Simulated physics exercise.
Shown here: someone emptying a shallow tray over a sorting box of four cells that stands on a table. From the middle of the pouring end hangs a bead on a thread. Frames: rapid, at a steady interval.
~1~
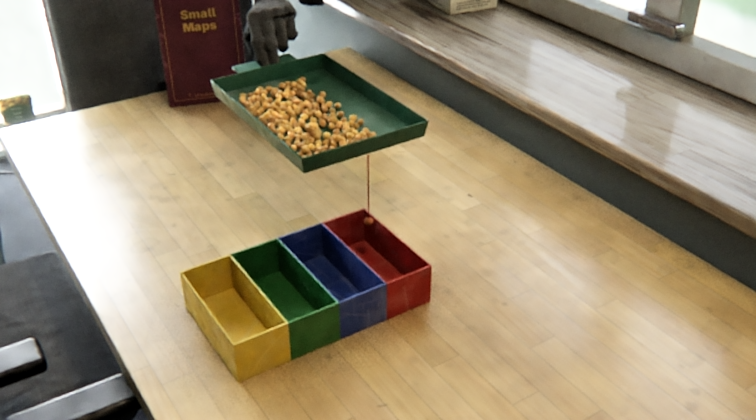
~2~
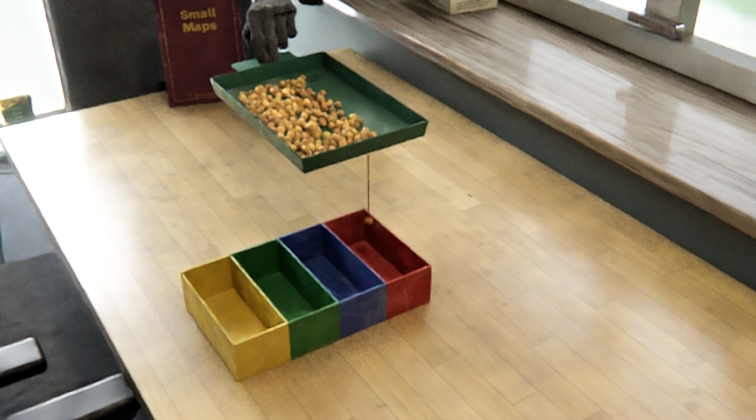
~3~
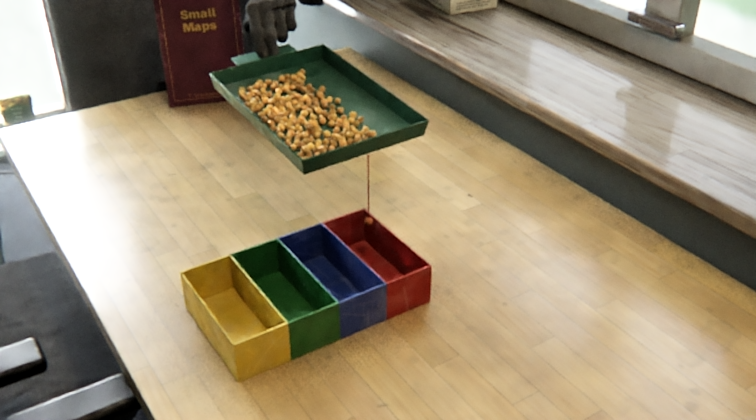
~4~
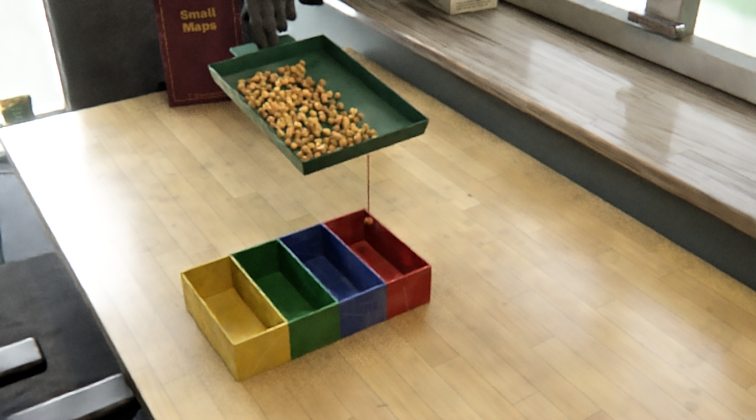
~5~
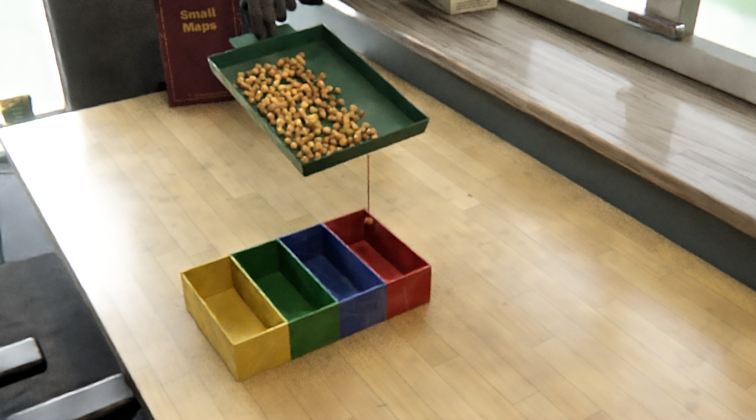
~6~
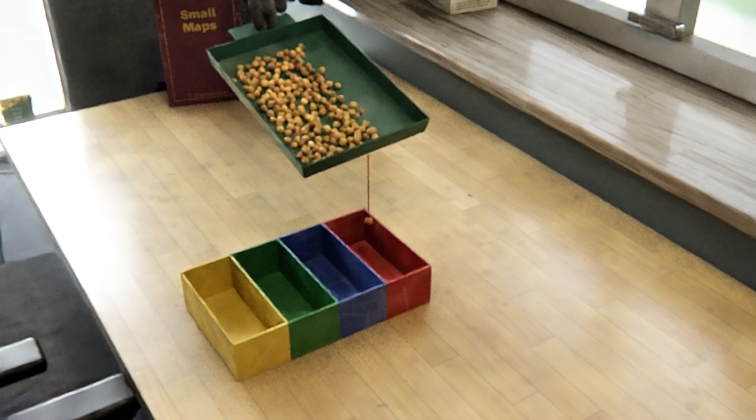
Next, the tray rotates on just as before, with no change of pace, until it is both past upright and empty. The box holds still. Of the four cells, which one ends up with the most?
The blue cell ends up with the most.
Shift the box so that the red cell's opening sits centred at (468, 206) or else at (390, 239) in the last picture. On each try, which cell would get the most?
First try: The yellow one; second try: Blue.
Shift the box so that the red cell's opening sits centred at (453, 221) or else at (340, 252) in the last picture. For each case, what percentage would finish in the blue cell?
Trial 1 around 0 percent, trial 2 around 30 percent.
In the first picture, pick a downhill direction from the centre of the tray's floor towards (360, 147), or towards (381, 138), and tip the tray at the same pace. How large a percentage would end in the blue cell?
About 30 and 0 percent.
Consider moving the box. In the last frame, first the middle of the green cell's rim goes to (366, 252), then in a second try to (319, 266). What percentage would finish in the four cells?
You'd see around 100 per cent and then around 100 per cent.
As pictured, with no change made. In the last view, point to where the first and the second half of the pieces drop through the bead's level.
Points: About (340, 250), then about (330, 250).
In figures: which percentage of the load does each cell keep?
In per cent: The yellow cell gets 0, the green cell 10, the blue cell 70 and the red cell 20.
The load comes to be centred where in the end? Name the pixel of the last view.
About (339, 300).
Just after the last frame, tray tipped steeply; every one on the tray.
A moment on, tray tipped right over; almost all on the tray; just a few in the blue cell; just a few in the red cell.
Further on, tray tipped past a quarter turn; roughly two thirds in the blue cell; roughly a quarter in the red cell; about a tenth in the green cell; just a few falling or outside the box.
When it is over, tray tipped past a quarter turn; roughly two thirds in the blue cell; roughly a quarter in the red cell; about a tenth in the green cell; not one in the yellow cell; just a few outside the box.
